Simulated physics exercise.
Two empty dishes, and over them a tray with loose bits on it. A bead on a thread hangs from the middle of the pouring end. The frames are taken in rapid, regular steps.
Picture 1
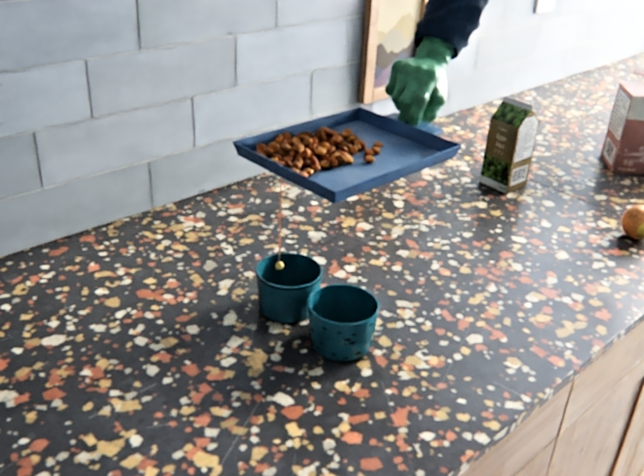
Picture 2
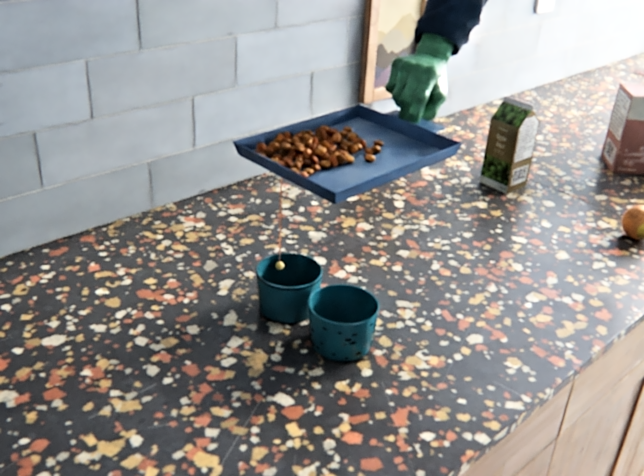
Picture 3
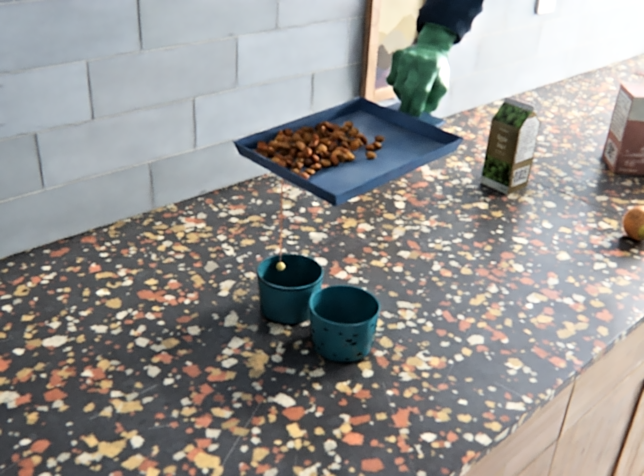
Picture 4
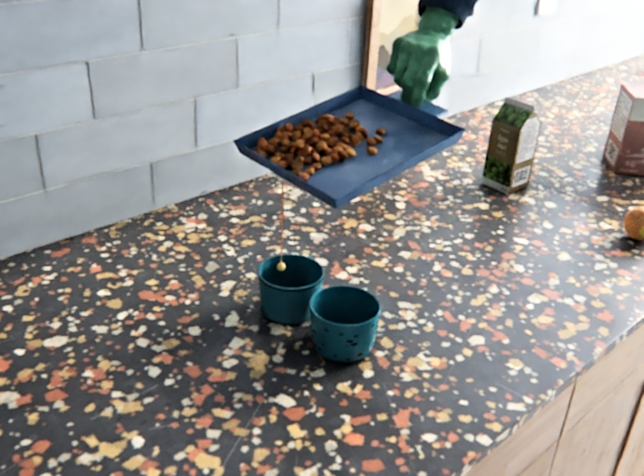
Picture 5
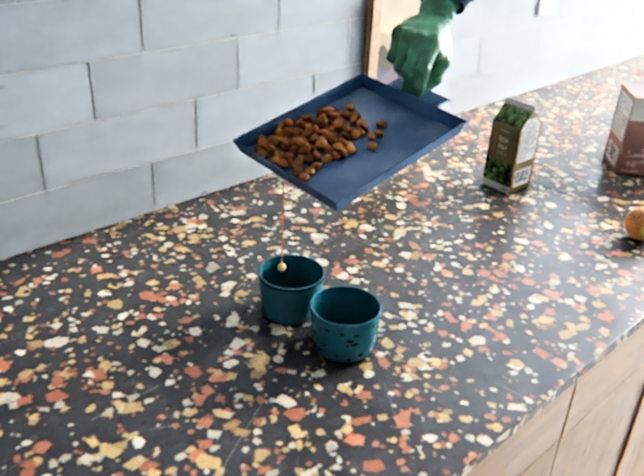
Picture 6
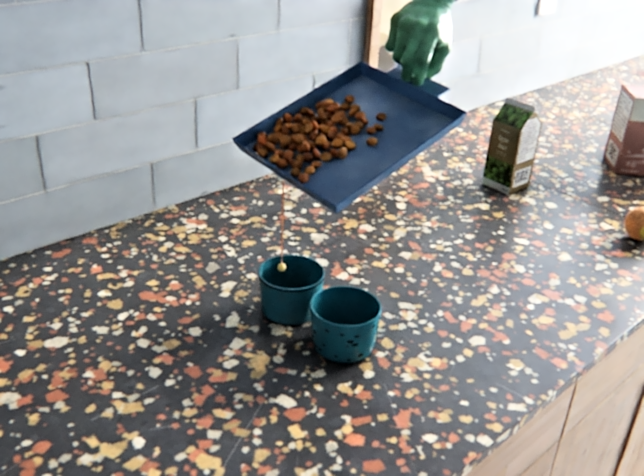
The footage shows a green-gloved hand holding a blue tray of brown kibble above two teal cups on a speckled countertop; the tray stays nearly level at first, then gradually tilts while the cups remain still.
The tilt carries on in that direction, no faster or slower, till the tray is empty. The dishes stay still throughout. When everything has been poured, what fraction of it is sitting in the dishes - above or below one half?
Catch is a minority.
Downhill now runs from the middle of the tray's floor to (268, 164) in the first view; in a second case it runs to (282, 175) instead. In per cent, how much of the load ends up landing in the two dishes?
The first try gives close to 0 per cent, the second close to 0 per cent.
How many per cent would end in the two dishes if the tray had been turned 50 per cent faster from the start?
Around 20 in every hundred.
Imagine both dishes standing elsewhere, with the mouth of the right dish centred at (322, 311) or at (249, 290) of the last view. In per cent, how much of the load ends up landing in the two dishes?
About 60 per cent first, then about 20 per cent.
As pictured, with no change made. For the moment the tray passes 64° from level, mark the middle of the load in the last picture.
The load is centred about (302, 178).
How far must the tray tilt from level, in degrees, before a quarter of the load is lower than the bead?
That happens at around 80°.
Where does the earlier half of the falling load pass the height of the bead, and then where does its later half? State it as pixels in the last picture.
Around (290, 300) first; around (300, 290) second.
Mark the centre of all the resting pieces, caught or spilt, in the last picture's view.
Roughly pixel (293, 360).
Soon after the last picture, tray tipped steeply; most on the tray; a stray few outside both; a small part in the air.
A little later, tray tipped past a quarter turn; a small part on the tray; a small part in the right dish; about two thirds outside both; about a quarter in the air.
Later still, tray tipped past a quarter turn; about a quarter in the right dish; most outside both.
At rest, tray tipped past a quarter turn; about a quarter in the right dish; none in the left dish; most outside both.
